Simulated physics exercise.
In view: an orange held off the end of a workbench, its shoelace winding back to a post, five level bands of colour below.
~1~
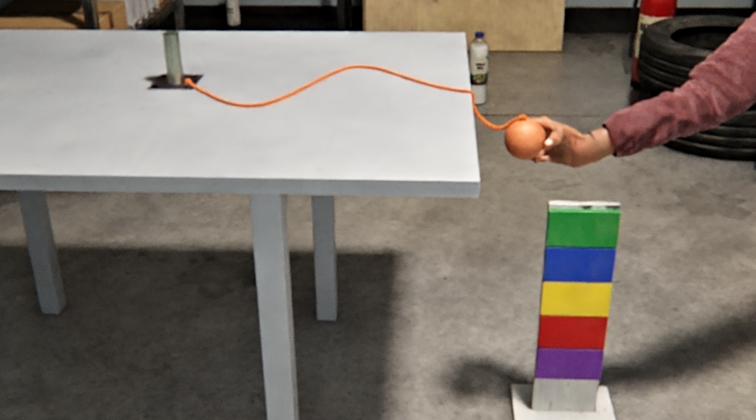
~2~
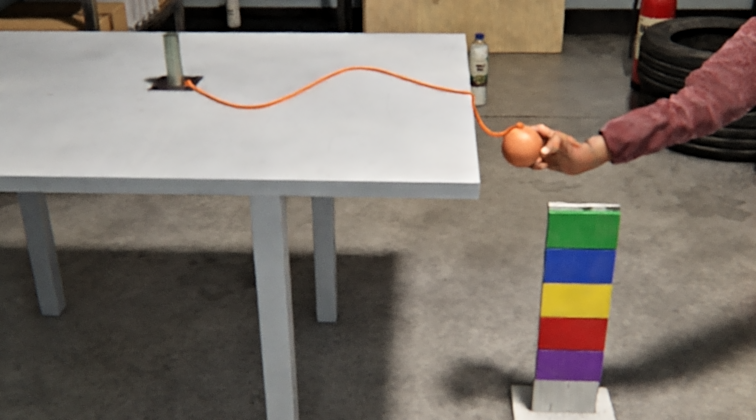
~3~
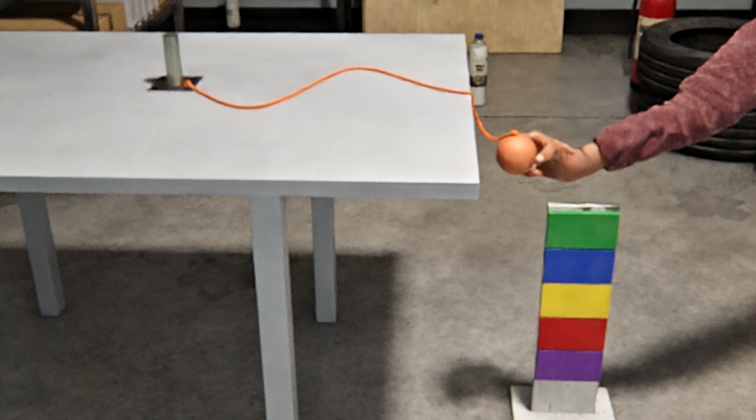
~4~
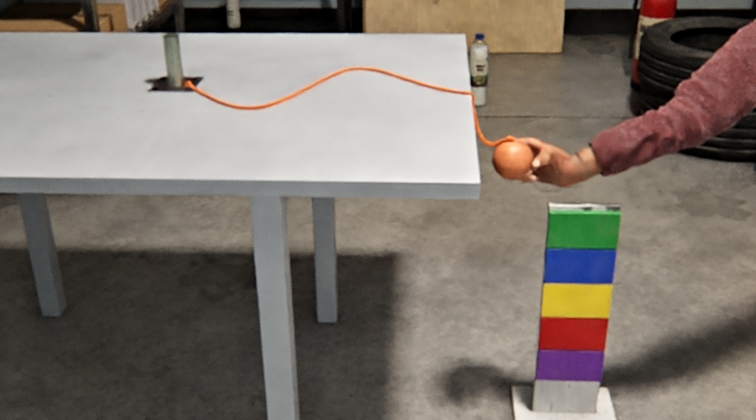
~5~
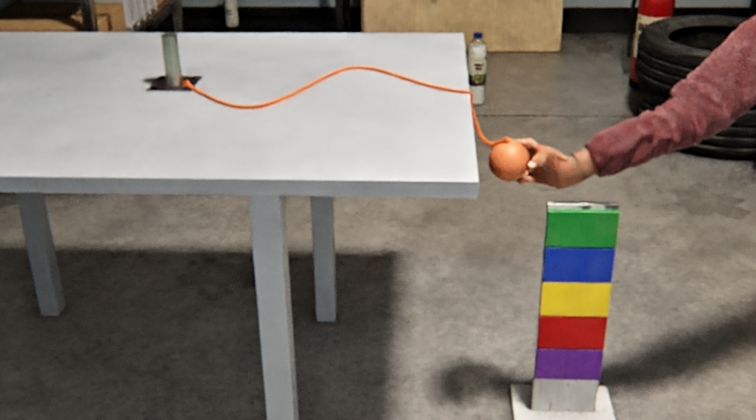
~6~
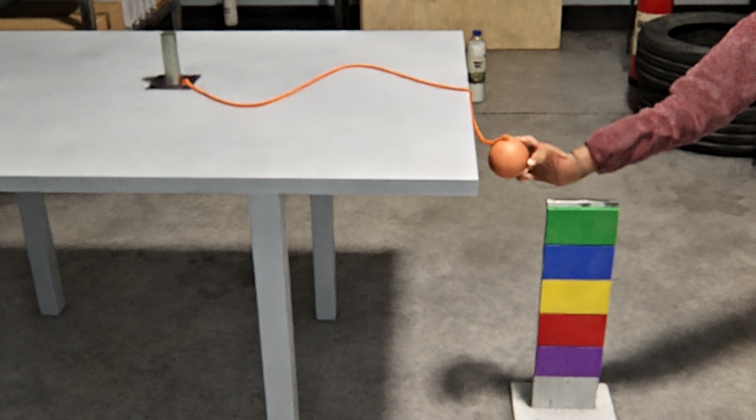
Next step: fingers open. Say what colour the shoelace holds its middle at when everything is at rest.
That would be yellow.
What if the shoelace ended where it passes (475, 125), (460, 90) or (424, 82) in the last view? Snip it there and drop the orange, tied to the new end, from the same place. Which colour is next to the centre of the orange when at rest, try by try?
Try by try, the answer is blue; green; none, it hangs higher.
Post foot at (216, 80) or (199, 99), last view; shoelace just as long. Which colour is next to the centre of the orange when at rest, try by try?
First case: Red. Second case: Red.
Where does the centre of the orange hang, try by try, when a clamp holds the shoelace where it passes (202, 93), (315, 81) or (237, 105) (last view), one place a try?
For the three tries you'd see (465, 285), (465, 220) and (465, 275).
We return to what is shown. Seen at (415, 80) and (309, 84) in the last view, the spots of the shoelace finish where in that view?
Point one to (469, 153), point two to (369, 91).
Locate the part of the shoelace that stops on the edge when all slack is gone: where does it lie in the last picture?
Location: About (380, 69).
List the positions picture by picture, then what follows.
The first picture shows orange (525, 139); green (583, 230); blue (580, 266); yellow (576, 300); red (573, 333); purple (569, 365).
The second picture shows orange (522, 147); shoelace through (206, 95) (276, 103) (325, 79) (391, 74) (453, 91).
The third picture shows orange (517, 155).
The fourth picture shows orange (513, 160); shoelace through (206, 95) (276, 103) (325, 79) (391, 74) (453, 92).
The fifth picture shows orange (509, 161).
The sixth picture shows orange (508, 159); shoelace through (204, 93) (273, 101) (322, 76) (388, 71) (451, 88).
Soon after, orange near (500, 273); level with blue.
After that, orange near (443, 277); level with yellow.
And then, orange near (475, 295); level with yellow.
In the end, orange near (464, 294); level with yellow. Its centre hangs level with the yellow band.
